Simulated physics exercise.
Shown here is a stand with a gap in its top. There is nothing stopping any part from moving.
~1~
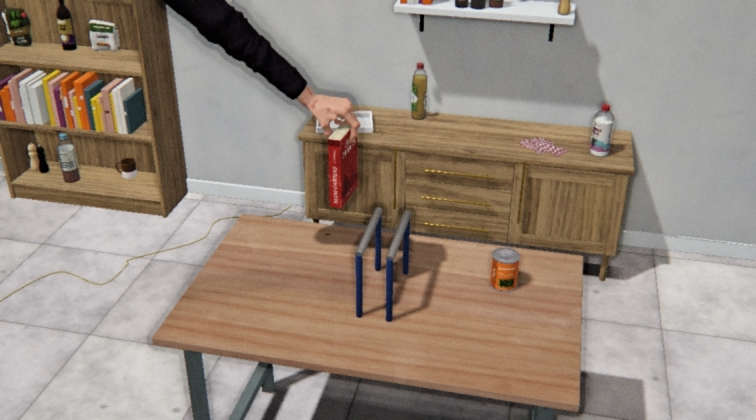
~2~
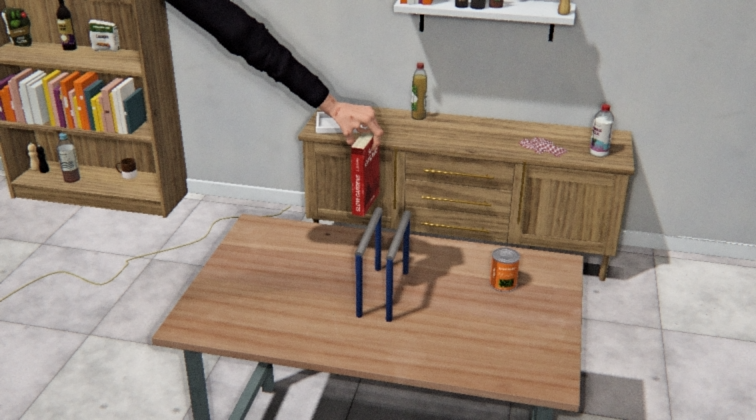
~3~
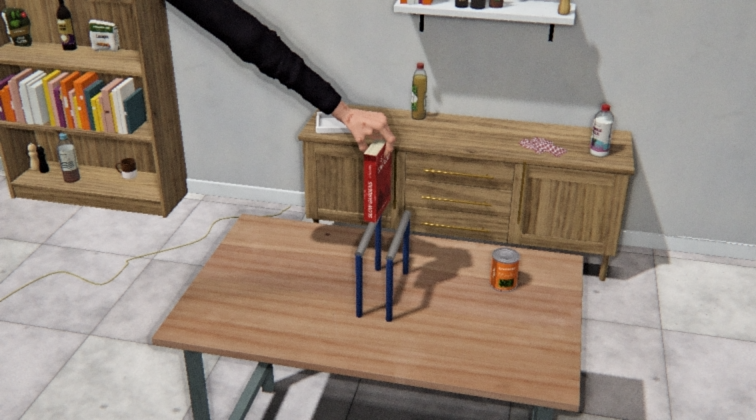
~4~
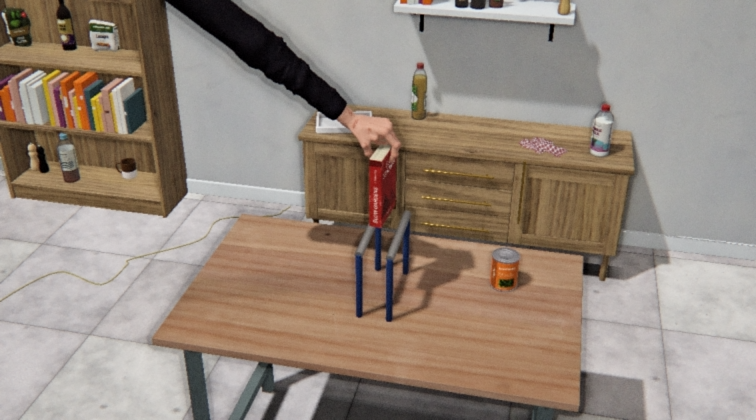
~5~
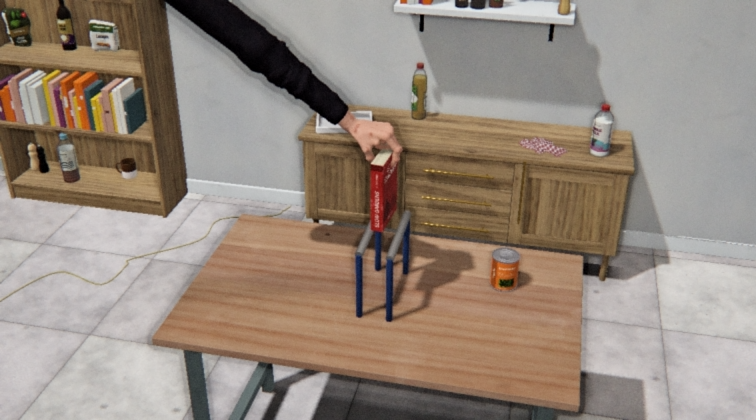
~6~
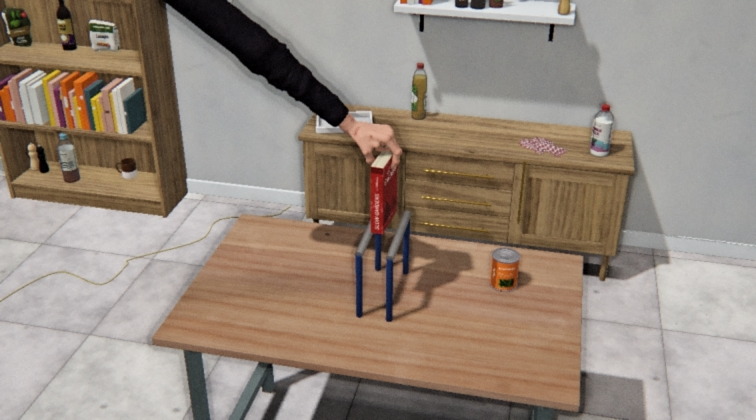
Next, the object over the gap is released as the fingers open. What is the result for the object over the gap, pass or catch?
Ha, it clears the gap.
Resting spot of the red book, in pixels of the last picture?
Pretty much around (384, 265), I'd say.
Then, 0.20 s on from there, red book shifted a little near (384, 204).
Then, 0.30 s on from there, red book shifted about its own width near (384, 247).
Then, 0.40 s on from there, red book shifted well along near (384, 257).
Then, 0.50 s on from there, red book shifted well along near (384, 264).
In the end, moved from the start, red book; orange tin unmoved. At the end, from the last picture's camera, red book near (384, 265). The book goes down the gap.
